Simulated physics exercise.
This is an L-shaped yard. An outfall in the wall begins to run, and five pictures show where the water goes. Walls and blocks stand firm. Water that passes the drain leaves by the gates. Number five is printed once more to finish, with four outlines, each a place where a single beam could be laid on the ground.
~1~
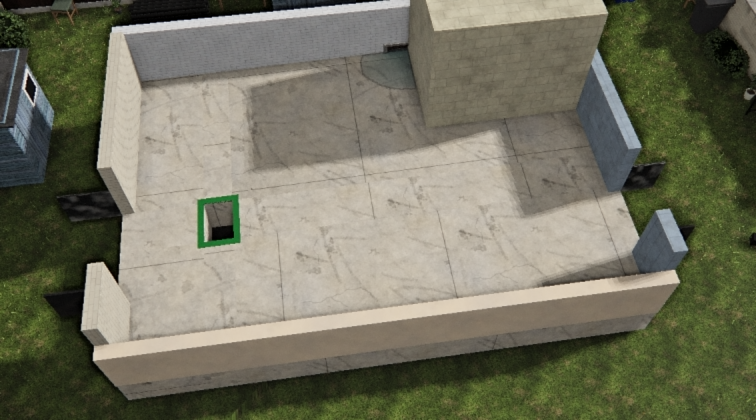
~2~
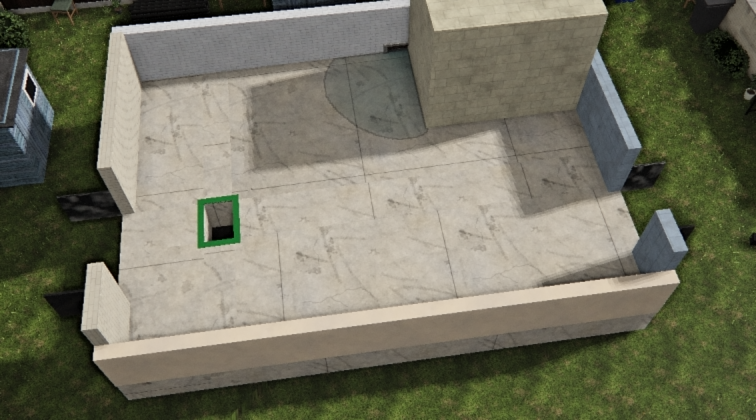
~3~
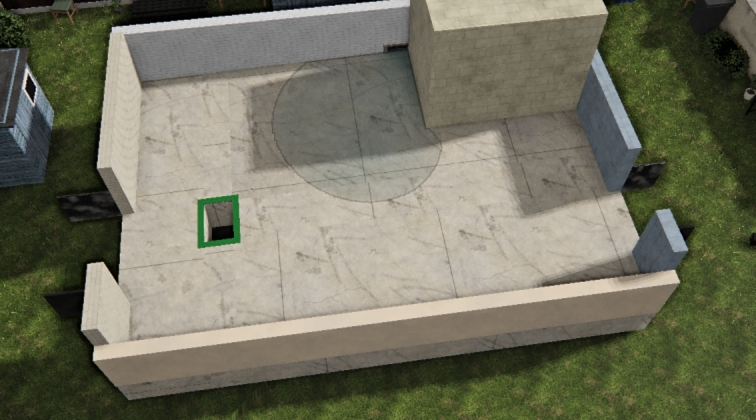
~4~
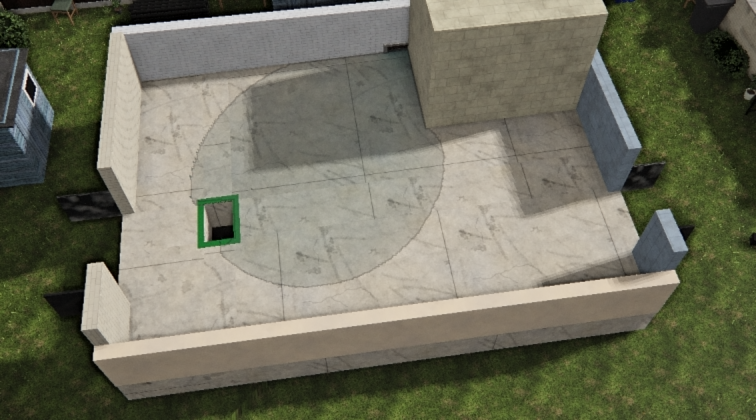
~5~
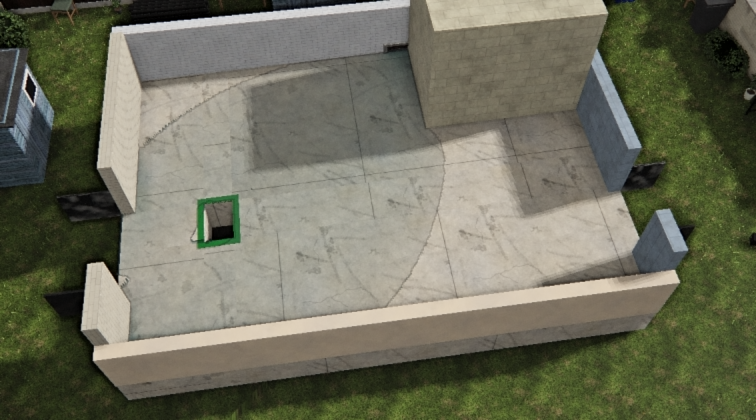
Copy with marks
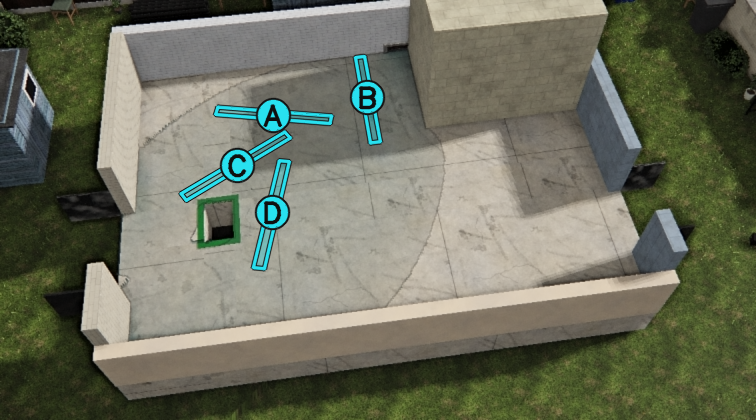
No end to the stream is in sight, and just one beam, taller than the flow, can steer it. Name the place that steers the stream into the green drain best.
The best position is C.
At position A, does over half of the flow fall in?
No.
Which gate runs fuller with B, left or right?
The left one.
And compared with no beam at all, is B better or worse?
Position B is worse.
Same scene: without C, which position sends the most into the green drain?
Position A.
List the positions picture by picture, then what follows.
Outfall at (397, 47); green drain at (218, 221); open gate at (133, 257); open gate at (620, 221); water covers 2 % of the ground and shows as far out as (390, 85); green drain still dry.
Water covers 8 % of the ground and shows as far out as (409, 134); green drain still dry.
Water covers 20 % of the ground and shows as far out as (332, 191); green drain still dry.
Water covers 40 % of the ground and shows as far out as (227, 257); green drain taking water.
Water covers 60 % of the ground and shows as far out as (131, 312); green drain taking water.
On the marked copy, A from (216, 110) to (330, 119); B from (375, 142) to (360, 57); C from (183, 197) to (287, 135); D from (258, 268) to (284, 161).
With A, about 20 % of the stream runs into the green drain, about 80 % out by the gates.
With B, about 9 % of the stream runs into the green drain, about 91 % out by the gates.
With C, about 26 % of the stream runs into the green drain, about 74 % out by the gates.
With D, about 15 % of the stream runs into the green drain, about 85 % out by the gates.
